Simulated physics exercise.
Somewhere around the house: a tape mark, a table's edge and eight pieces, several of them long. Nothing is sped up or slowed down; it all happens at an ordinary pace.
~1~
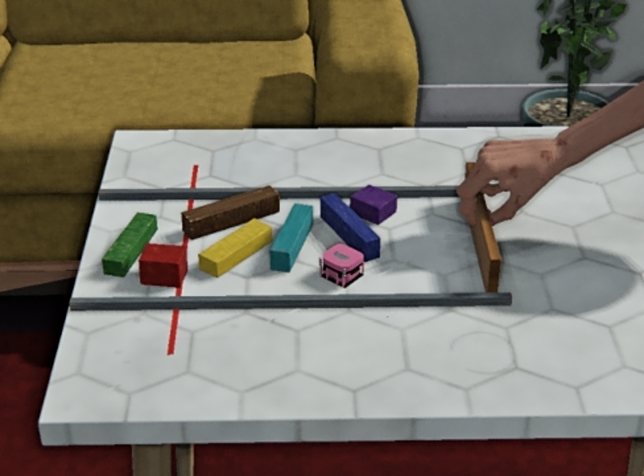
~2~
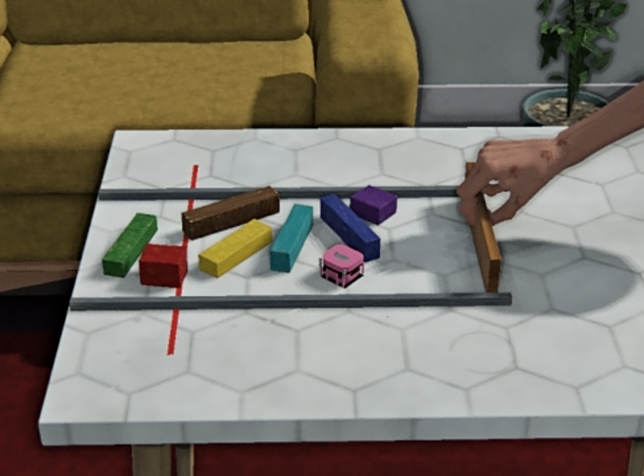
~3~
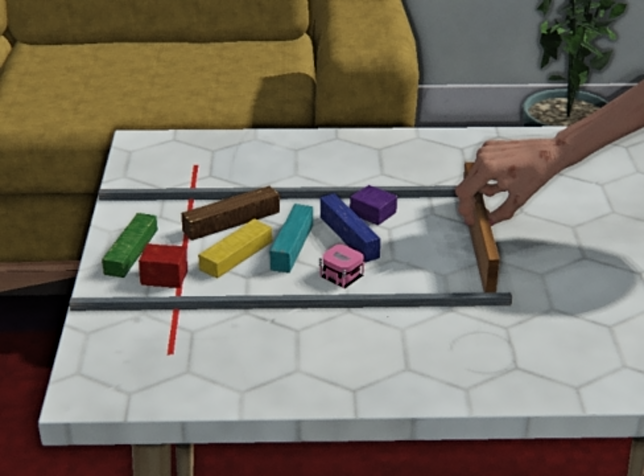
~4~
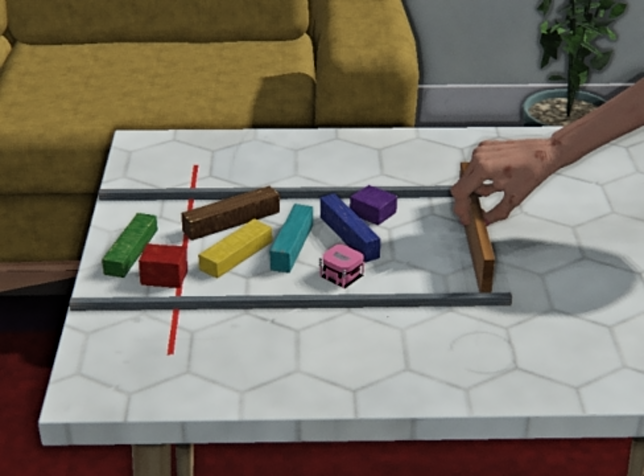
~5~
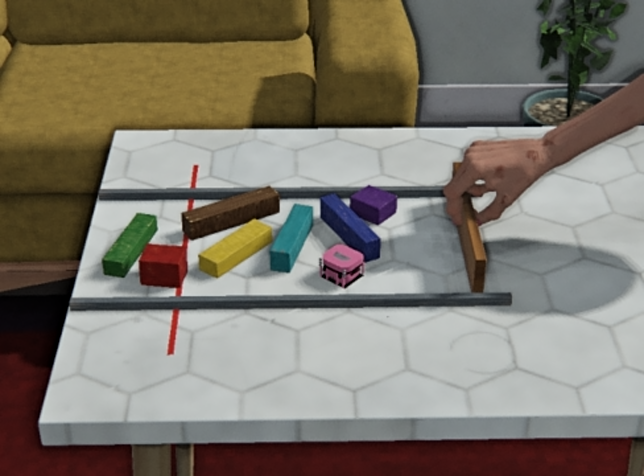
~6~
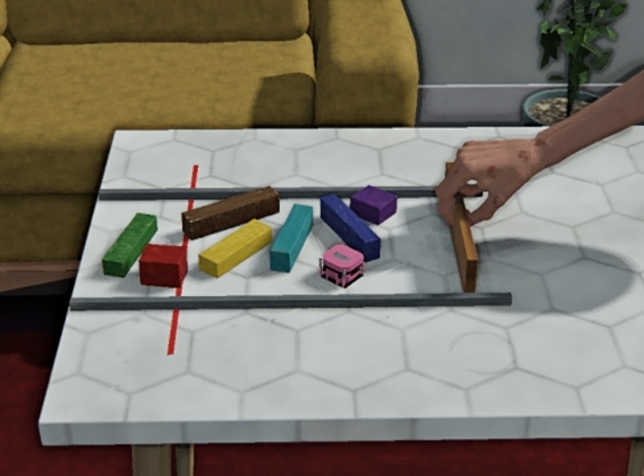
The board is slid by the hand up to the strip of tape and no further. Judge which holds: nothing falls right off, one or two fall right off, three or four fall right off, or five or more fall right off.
Band: One to two.
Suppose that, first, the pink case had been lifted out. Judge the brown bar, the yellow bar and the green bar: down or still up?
So the brown bar keeps its place, the yellow bar keeps its place and the green bar goes down.
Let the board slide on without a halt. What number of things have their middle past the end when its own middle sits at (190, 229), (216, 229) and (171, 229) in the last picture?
It would be 1, 0 and 1.
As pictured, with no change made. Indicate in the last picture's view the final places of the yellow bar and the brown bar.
(124, 258), and the other (117, 217).
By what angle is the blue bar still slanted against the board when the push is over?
The angle is some 20°.
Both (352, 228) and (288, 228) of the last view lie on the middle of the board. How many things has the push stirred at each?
Tally: 4; 6.
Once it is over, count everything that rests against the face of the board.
Total: 3.
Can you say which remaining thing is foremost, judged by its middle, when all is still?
That's the red block.
Soon after, none off yet; green bar at rest near (131, 244); red block at rest near (164, 266); brown bar at rest near (231, 212).
In the end, the number that fall off is one or two; gone, green bar.
